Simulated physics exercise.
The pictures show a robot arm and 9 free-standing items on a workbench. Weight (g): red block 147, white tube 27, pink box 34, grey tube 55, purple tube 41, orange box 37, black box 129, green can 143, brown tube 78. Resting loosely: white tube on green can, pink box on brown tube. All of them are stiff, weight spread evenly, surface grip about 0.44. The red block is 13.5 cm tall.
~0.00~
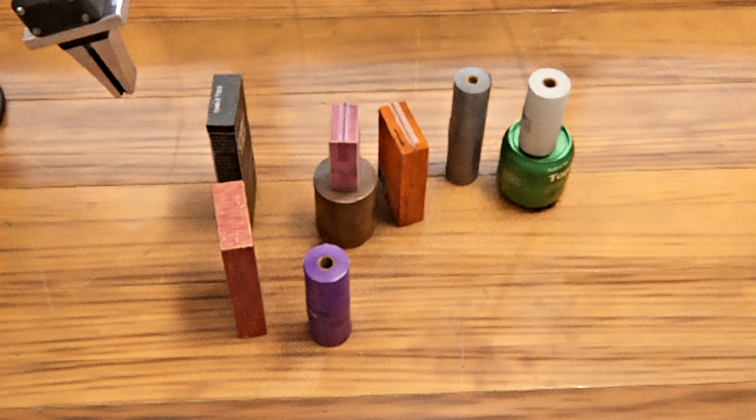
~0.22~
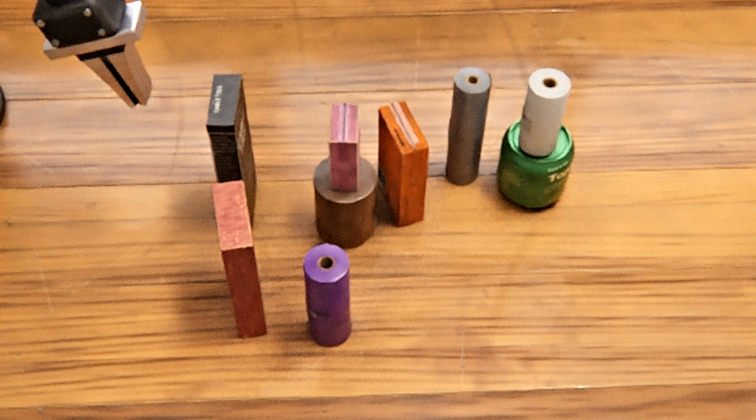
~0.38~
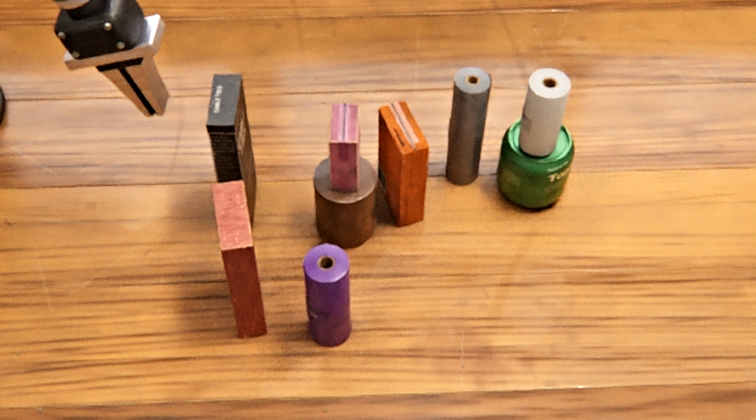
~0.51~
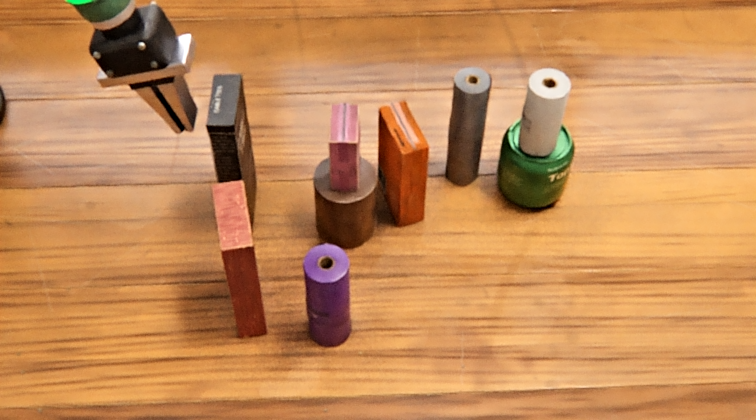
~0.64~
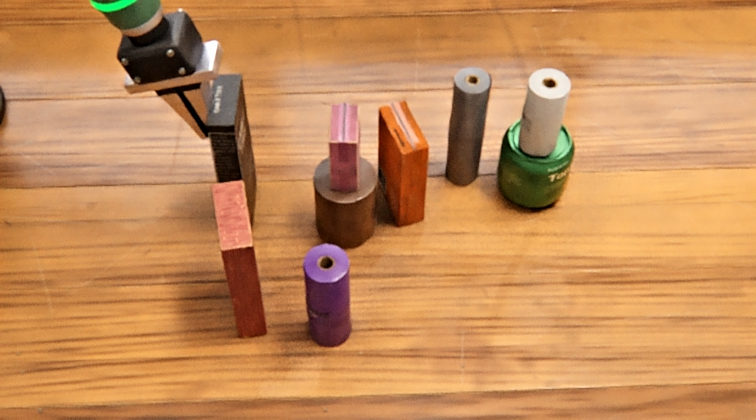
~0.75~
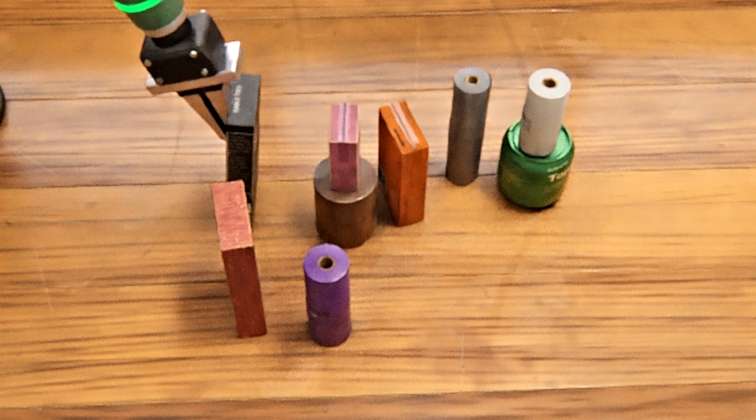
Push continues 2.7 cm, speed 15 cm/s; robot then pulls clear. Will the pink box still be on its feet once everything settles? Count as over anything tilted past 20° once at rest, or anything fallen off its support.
No.
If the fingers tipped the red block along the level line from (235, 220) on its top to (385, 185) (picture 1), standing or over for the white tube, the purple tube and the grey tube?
Outcome - white tube: Stayed up, purple tube: Fell, grey tube: Stayed up.
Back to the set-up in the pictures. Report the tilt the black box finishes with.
Close to 40 degrees off vertical in the end.
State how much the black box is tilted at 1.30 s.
At that moment it is near 50° away from upright.
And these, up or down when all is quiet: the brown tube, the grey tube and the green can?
Final state - brown tube: Not fallen; grey tube: Fallen; green can: Not fallen.
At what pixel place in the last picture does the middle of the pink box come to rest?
(386, 252).
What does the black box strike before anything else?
The first contact is with the pink box.
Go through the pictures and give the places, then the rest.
In the first frame, fingers at (114, 55); black box (234, 157) upright; pink box (345, 148).
In the second frame, fingers at (129, 67); black box (234, 157) upright; red block (241, 263), white tube (543, 113).
In the third frame, fingers at (147, 79); black box (234, 157) upright; grey tube (467, 129), purple tube (328, 298).
In the fourth frame, fingers at (177, 96); black box (234, 157) upright; orange box (402, 166), green can (535, 163).
In the fifth frame, fingers at (203, 102); black box (234, 157) upright; brown tube (345, 201).
In the sixth frame, fingers at (224, 103); black box (243, 156) leaning 6°; pink box (345, 148).
After 1.00 s, pink box and black box touch at 0.98 s; leaning black box 33°, pink box 9°.
After 1.30 s, brown tube and black box touch at 1.04 s; pink box and orange box touch at 1.05 s; leaning pink box 121°, black box 45°, orange box 40°.
After 1.75 s, green can and orange box touch at 1.35 s; leaning grey tube 90°, pink box 90°, orange box 46°.
At rest, past 20° or fallen, black box, orange box, grey tube and pink box. Standing, red block, brown tube, purple tube, green can and white tube.
